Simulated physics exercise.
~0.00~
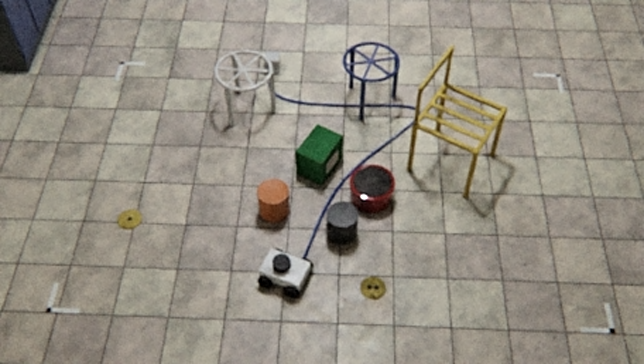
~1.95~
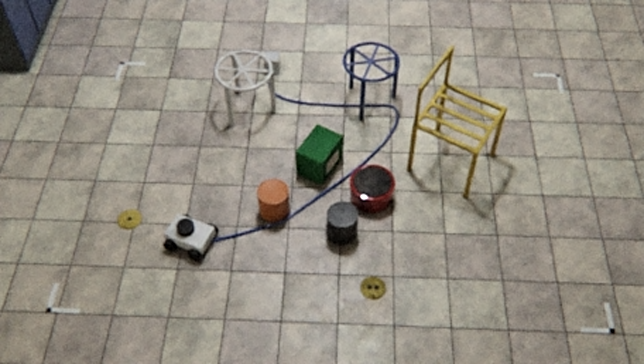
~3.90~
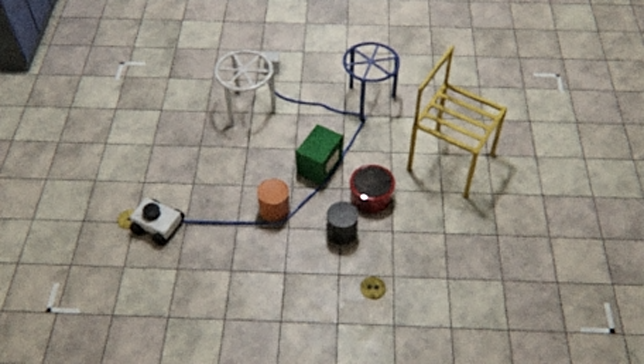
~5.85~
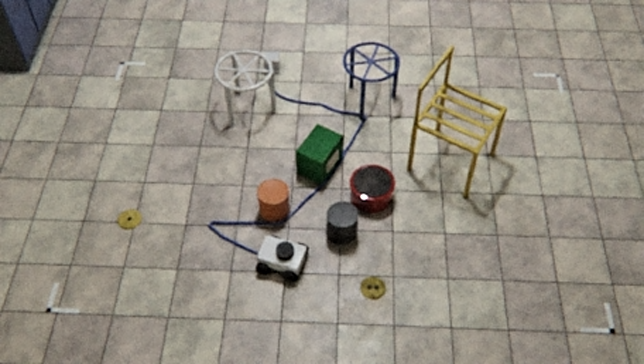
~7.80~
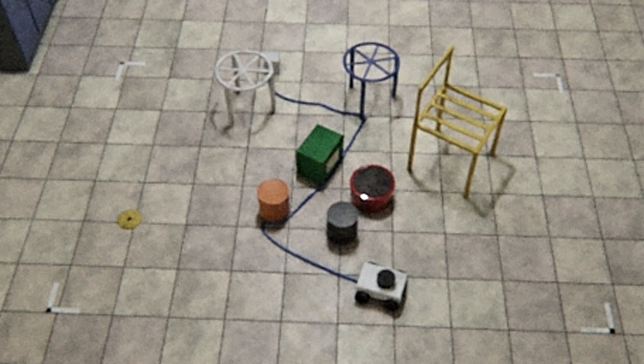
A small white cart trailing a blue cord drove left across the tiled floor to a yellow mark, then turned back right to another and stopped, its cord bending around the orange bucket while the stools, chair and other things stayed put.
